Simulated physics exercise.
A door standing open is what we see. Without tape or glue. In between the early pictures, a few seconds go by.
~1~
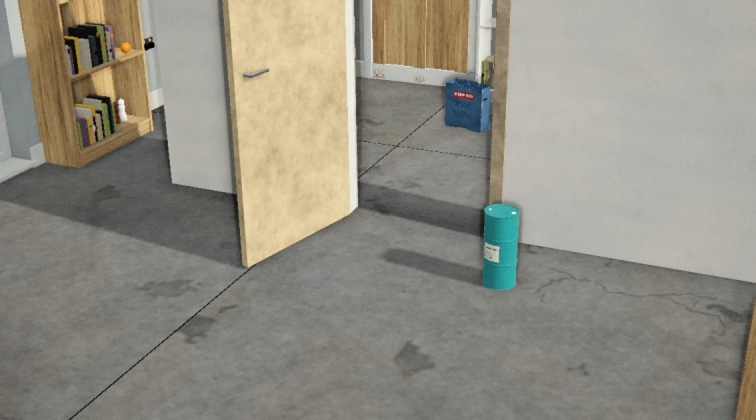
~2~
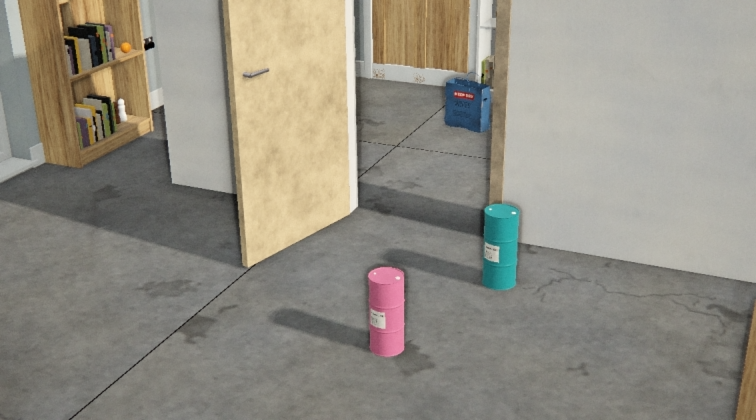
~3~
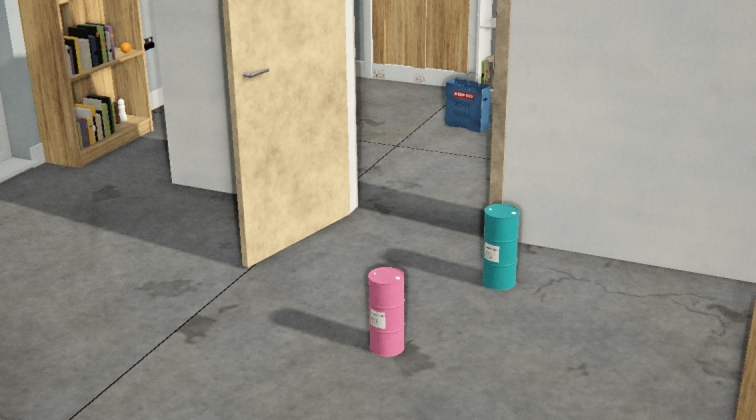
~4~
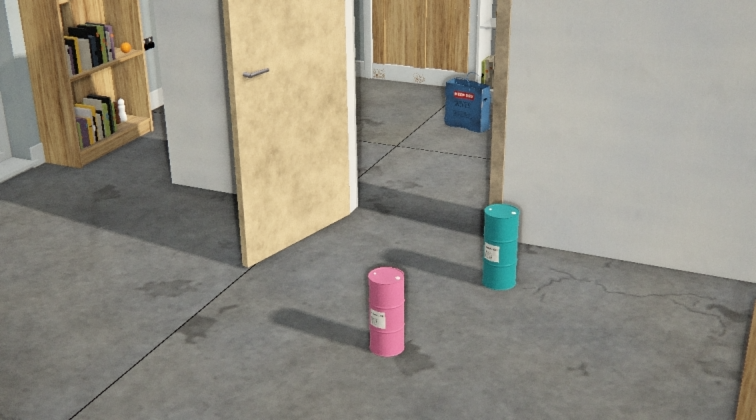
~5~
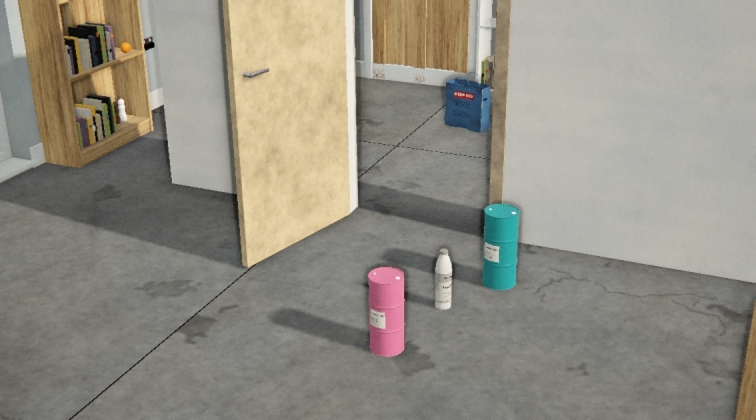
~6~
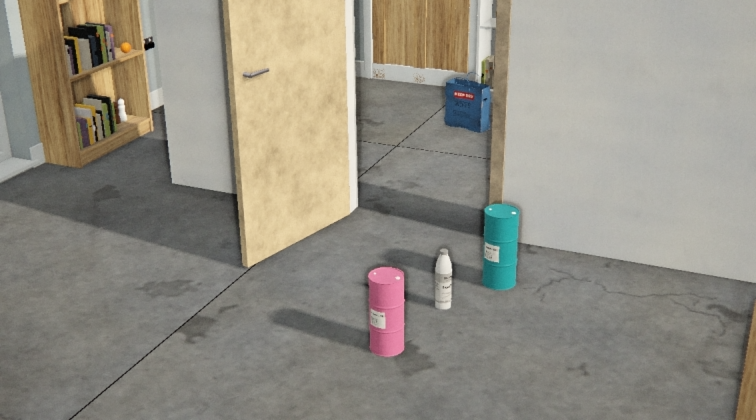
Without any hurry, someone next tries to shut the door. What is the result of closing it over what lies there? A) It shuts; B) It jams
A.
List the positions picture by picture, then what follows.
Door wide open and still; turquoise canister (500, 247), in the first frame.
Door wide open and still; turquoise canister (500, 247); pink canister (387, 312), in the second frame.
Door wide open and still; turquoise canister (500, 247); pink canister (387, 312), in the third frame.
Door wide open and still; turquoise canister (500, 247); pink canister (387, 312), in the fourth frame.
Door wide open and still; turquoise canister (500, 247); pink canister (387, 312), in the fifth frame.
Door wide open and still; white bottle (443, 279); turquoise canister (500, 247), in the sixth frame.
Then, 0.90 s past the last view, door at 72°.
Then, 1.50 s past the last view, door at 31°.
Finally, door at 0°; all 3 still in place. Final places as the last picture's camera would see them, white bottle near (443, 279).
